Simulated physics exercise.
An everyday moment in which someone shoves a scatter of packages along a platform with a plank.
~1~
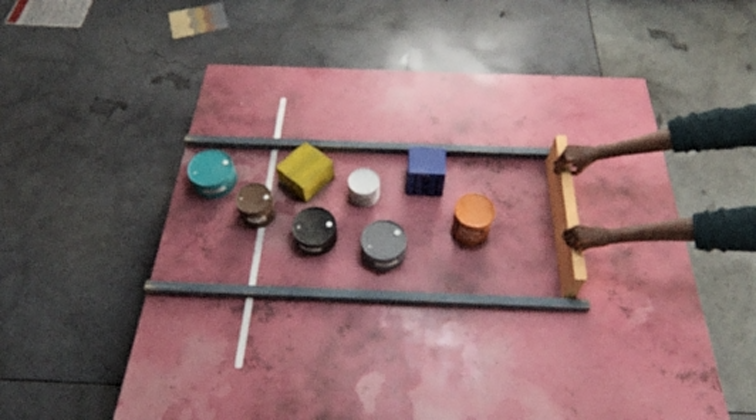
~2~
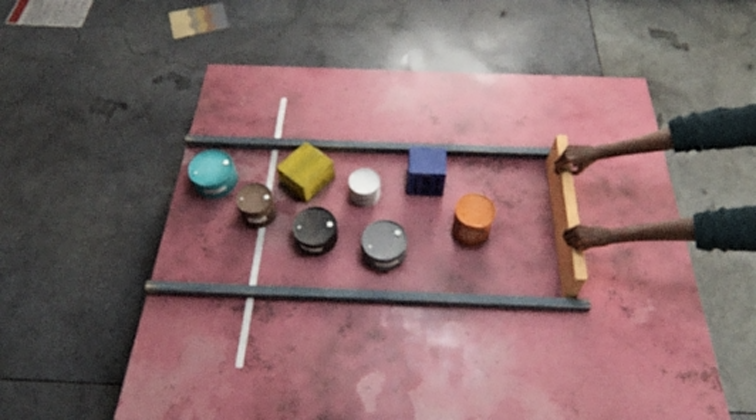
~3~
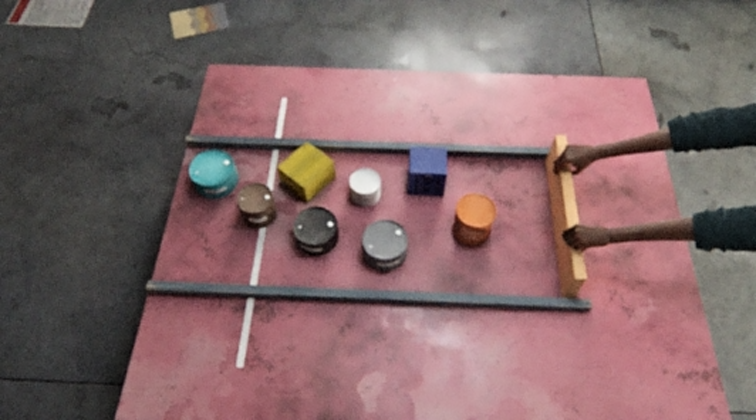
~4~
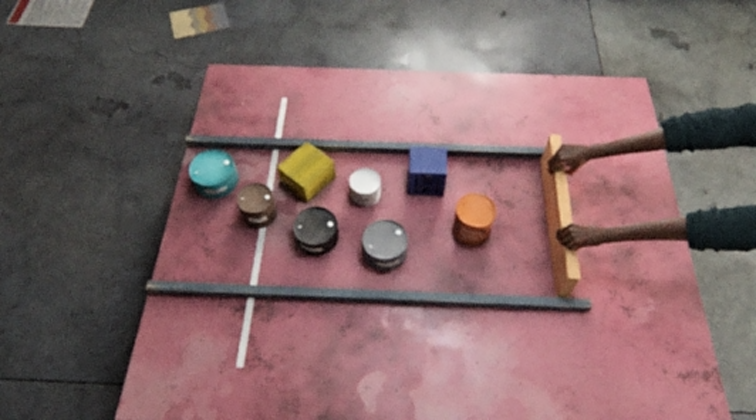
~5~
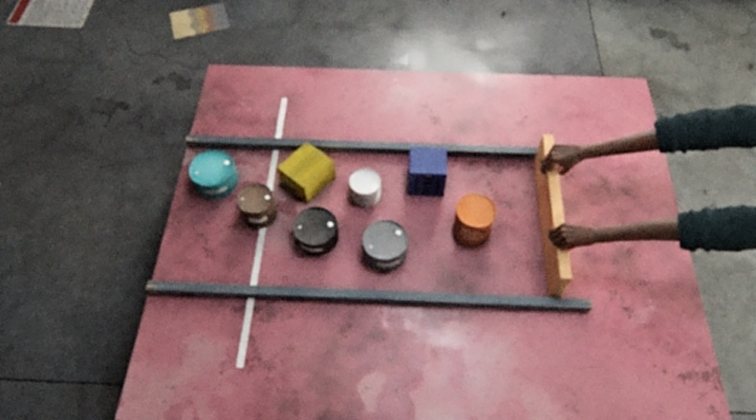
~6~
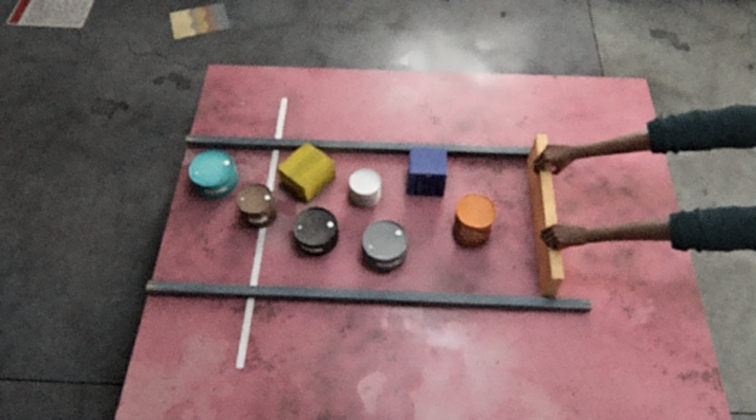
On a pink platform between two dark rails, canisters and boxes in several colours sit scattered, some near a strip of white tape, while two hands hold a wooden plank at the right. The plank stays still at first, then the hands push it slightly left, and the objects remain in place.
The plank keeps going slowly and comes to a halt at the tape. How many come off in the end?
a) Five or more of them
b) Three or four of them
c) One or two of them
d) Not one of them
The answer is c.
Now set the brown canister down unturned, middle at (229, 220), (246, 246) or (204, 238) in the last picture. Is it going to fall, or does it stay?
Going through the three places, it is not lost; is not lost; is not lost.
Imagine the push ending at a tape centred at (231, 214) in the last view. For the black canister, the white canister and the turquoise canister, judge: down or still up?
The black canister stays put. The white canister stays put. The turquoise canister ends up down.
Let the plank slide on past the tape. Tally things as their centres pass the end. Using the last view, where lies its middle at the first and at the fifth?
It sits around (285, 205) and after that around (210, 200).
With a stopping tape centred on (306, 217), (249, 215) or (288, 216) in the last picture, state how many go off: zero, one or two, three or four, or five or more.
In the order of the places given: No fall at all; 1 or 2; not one.
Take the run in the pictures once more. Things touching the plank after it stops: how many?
Count: 3.
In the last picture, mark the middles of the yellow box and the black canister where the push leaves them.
In the last picture the yellow box sits at (208, 165) while the black canister sits at (204, 229).
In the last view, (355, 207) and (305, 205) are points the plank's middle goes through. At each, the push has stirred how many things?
First 6 and then 8.
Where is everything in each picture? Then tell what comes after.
In the first picture, turquoise canister (213, 174); brown canister (256, 206); yellow box (306, 172); plank (564, 214); tape (264, 215).
In the second picture, brown canister (257, 206); blue crate (426, 172).
In the third picture, yellow box (307, 172); white canister (365, 187).
In the fourth picture, turquoise canister (214, 174); grey canister (385, 245).
In the fifth picture, brown canister (258, 206); black canister (316, 231).
In the sixth picture, turquoise canister (214, 174); brown canister (258, 206); yellow box (307, 172); plank (544, 214); tape (265, 215).
Early on, none off yet; turquoise canister at rest near (214, 174); brown canister at rest near (258, 206); yellow box at rest near (307, 172).
A while later, none off yet; turquoise canister at rest near (214, 174); brown canister at rest near (258, 206); yellow box moving near (304, 171).
Further along, none off yet; turquoise canister travelled a little near (206, 174); brown canister travelled about its own width near (239, 199); yellow box travelled about its own width near (257, 168).
Finally, the number that fall off is one or two; lost, turquoise canister.
